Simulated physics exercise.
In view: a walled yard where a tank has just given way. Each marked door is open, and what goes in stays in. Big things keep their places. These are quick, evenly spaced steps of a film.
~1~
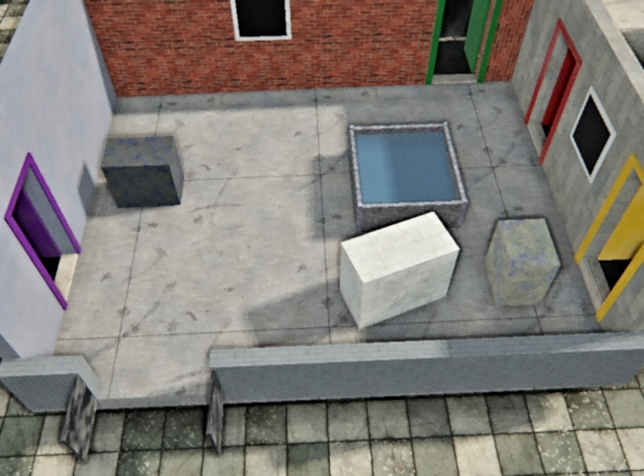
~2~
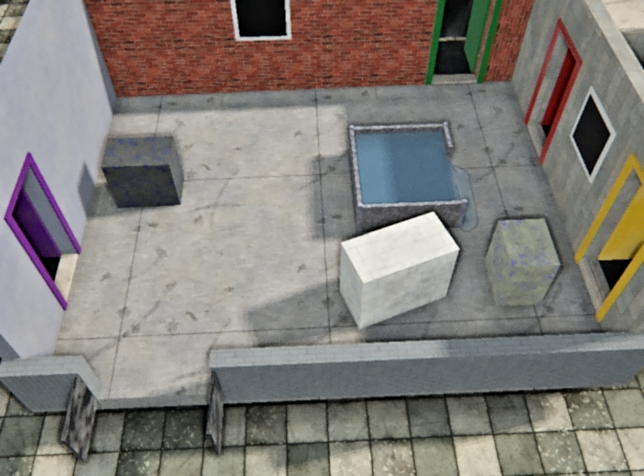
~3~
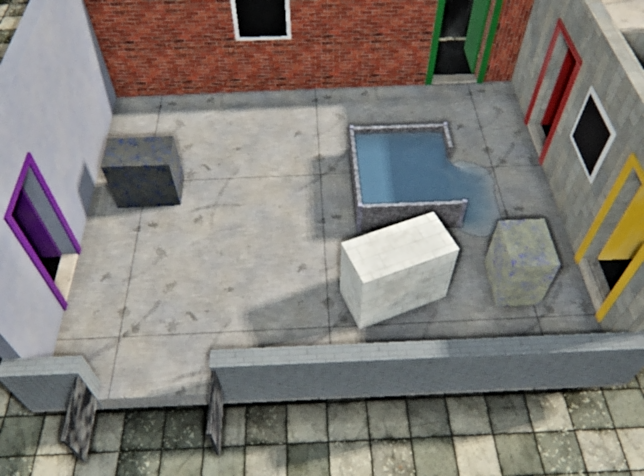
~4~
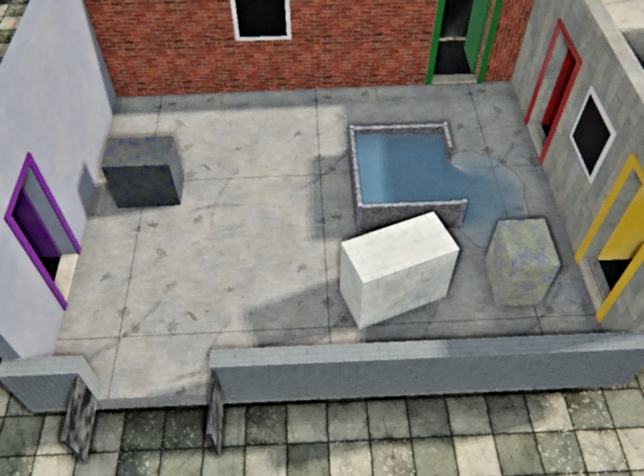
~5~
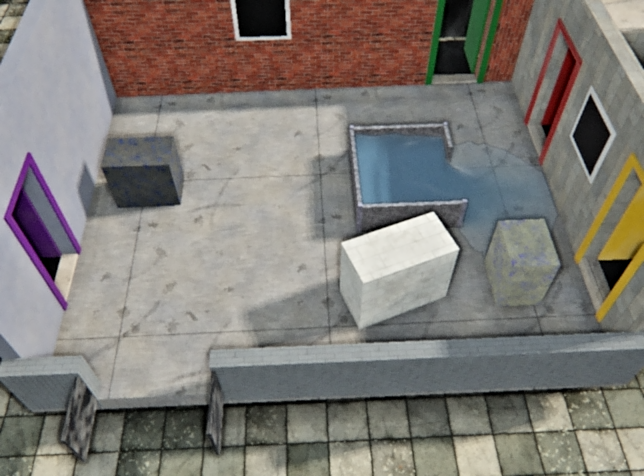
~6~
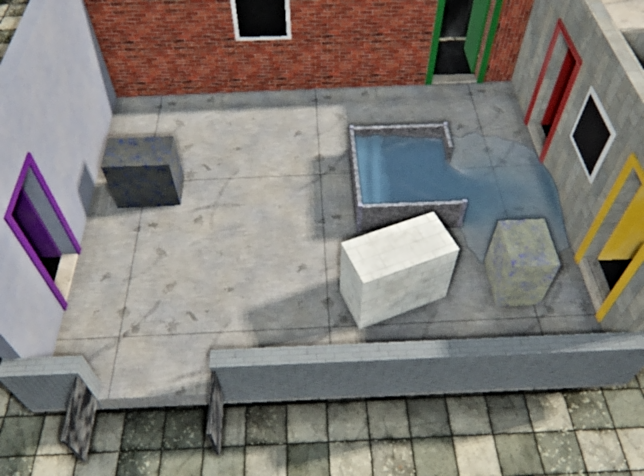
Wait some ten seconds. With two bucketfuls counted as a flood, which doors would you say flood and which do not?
I would say the purple door does not; the red door floods; the green door floods; the yellow door does not.
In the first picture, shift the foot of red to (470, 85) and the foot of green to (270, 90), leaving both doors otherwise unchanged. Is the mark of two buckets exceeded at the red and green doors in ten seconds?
Result - red runs over the limit, green keeps within bounds.
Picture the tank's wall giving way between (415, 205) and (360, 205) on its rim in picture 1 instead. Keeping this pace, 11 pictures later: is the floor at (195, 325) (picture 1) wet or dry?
Verdict: Covered.
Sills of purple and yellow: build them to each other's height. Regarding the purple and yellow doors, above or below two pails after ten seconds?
Result: Purple door comes in below; yellow door ends up above the limit.
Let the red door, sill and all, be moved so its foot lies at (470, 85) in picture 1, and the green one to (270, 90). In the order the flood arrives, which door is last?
It would be the purple door, I think.
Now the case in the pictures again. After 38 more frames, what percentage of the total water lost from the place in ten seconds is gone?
It works out at roughly 75 per cent.
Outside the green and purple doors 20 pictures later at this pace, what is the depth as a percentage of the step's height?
320 and 0 %, in that order.
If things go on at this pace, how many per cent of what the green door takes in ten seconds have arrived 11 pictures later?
About 0 per cent.
A moment on, water covers 10 % of the floor; the purple door not reached, the red door under two buckets in, the green door not reached, the yellow door wet at the sill, nothing in.
Next, water covers 15 % of the floor; the purple door not reached, the red door over two buckets in, the green door not reached, the yellow door wet at the sill, nothing in.
Then, water covers 30 % of the floor; the purple door not reached, the red door over two buckets in, the green door under two buckets in, the yellow door under two buckets in.
Later, water covers 55 % of the floor; the purple door not reached, the red door over two buckets in, the green door over two buckets in, the yellow door under two buckets in.
In the end, water covers 80 % of the floor; the purple door under two buckets in, the red door over two buckets in, the green door over two buckets in, the yellow door under two buckets in.
